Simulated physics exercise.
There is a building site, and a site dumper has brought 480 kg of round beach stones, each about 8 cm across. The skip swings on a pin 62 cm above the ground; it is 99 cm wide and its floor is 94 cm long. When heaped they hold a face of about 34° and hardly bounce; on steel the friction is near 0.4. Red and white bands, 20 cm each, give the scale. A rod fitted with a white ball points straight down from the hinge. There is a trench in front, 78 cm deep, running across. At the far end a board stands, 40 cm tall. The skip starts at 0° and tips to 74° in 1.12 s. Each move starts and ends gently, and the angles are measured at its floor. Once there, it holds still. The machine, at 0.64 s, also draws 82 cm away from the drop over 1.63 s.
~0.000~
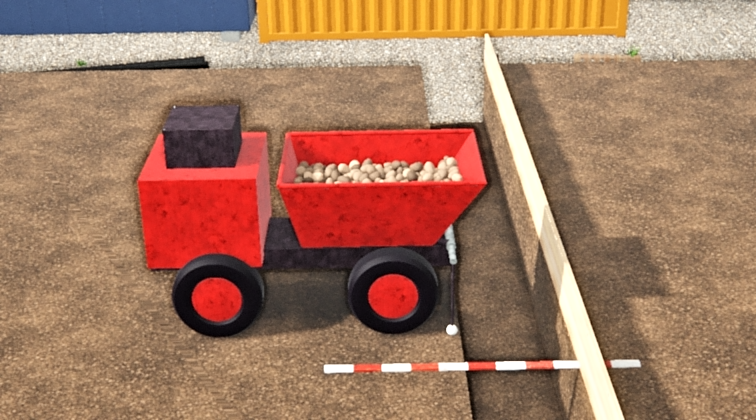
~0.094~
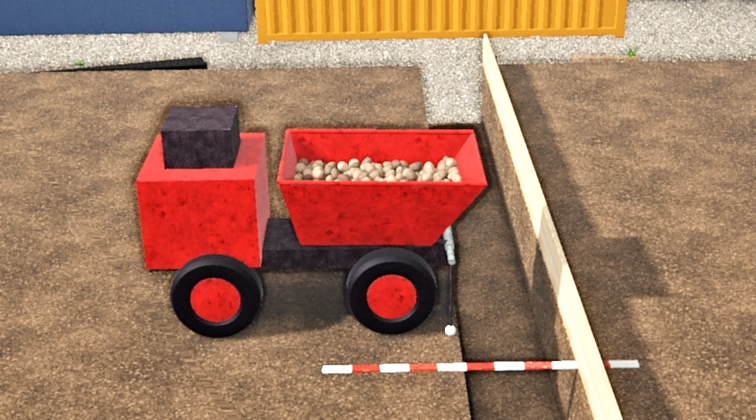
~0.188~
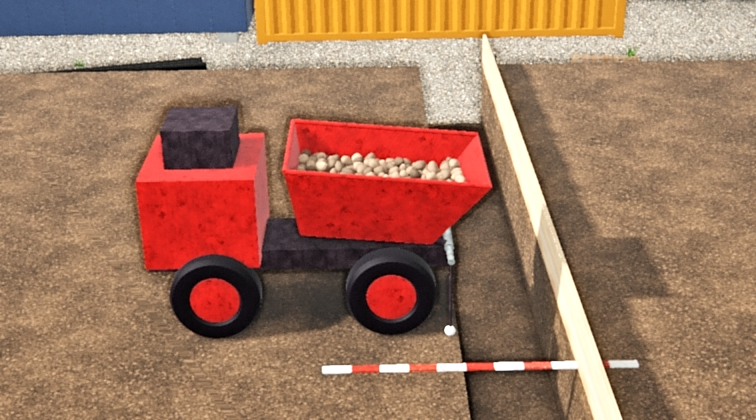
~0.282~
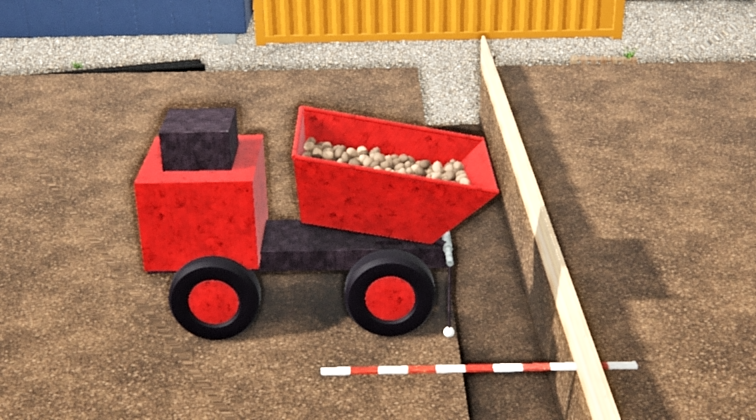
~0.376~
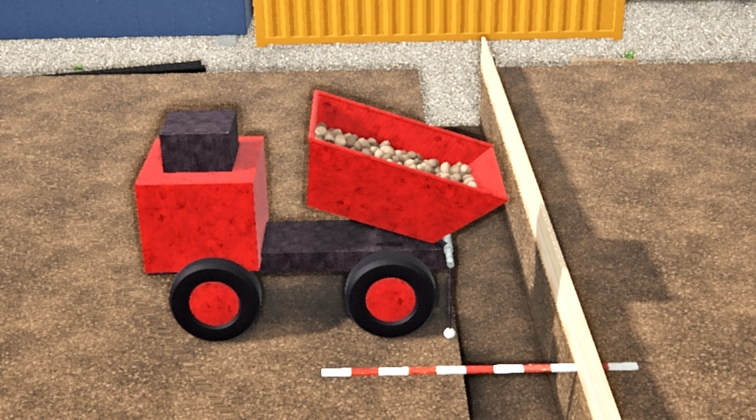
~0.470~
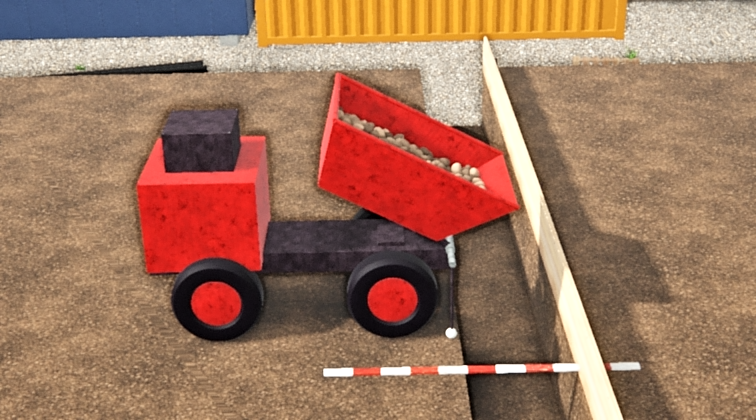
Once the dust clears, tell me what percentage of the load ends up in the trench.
I would put it at 85 %.
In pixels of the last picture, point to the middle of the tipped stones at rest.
I'd point somewhere around (515, 375).
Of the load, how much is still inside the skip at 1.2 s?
Still inside: Around 65 %.
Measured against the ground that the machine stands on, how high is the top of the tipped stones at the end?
About 14 cm higher than the ground.
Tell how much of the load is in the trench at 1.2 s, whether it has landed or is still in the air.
Close to 30 per cent at that time.
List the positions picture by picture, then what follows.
Lip at (486, 183), floor tilted 0°, highest stones at (362, 172), in the first picture.
Lip at (486, 184), floor tilted 1°, highest stones at (341, 170); the stones move at 0.3 m/s on average, in the second picture.
Lip at (491, 187), floor tilted 6°, highest stones at (331, 162); the stones move at 0.6 m/s on average, in the third picture.
The skip is at 12°, its lip at (498, 192); the top of the load is at (324, 152); the stones move at 0.8 m/s on average, in the fourth picture.
Lip at (508, 200), floor tilted 19°, highest stones at (328, 137); the stones move at 1.0 m/s on average, in the fifth picture.
The skip is at 28°, its lip at (518, 208); the top of the load is at (345, 121); the stones move at 1.1 m/s on average, in the sixth picture.
After 0.8 s the floor is at 62°; 100 % in the skip; the foremost stones are at (515, 225).
After 1.2 s the floor is at 74°; 66 % in the skip, 29 % in the trench, 5 % past the trench; the foremost stones are at (588, 277).
After 2.7 s the floor is at 74°; 0 % in the skip, 3 % short of the trench, 84 % in the trench, 14 % past the trench; the foremost stones are past the picture's edge.
After 5.3 s the floor is at 74°; 0 % in the skip, 2 % short of the trench, 84 % in the trench, 14 % past the trench; the foremost stones are past the picture's edge.
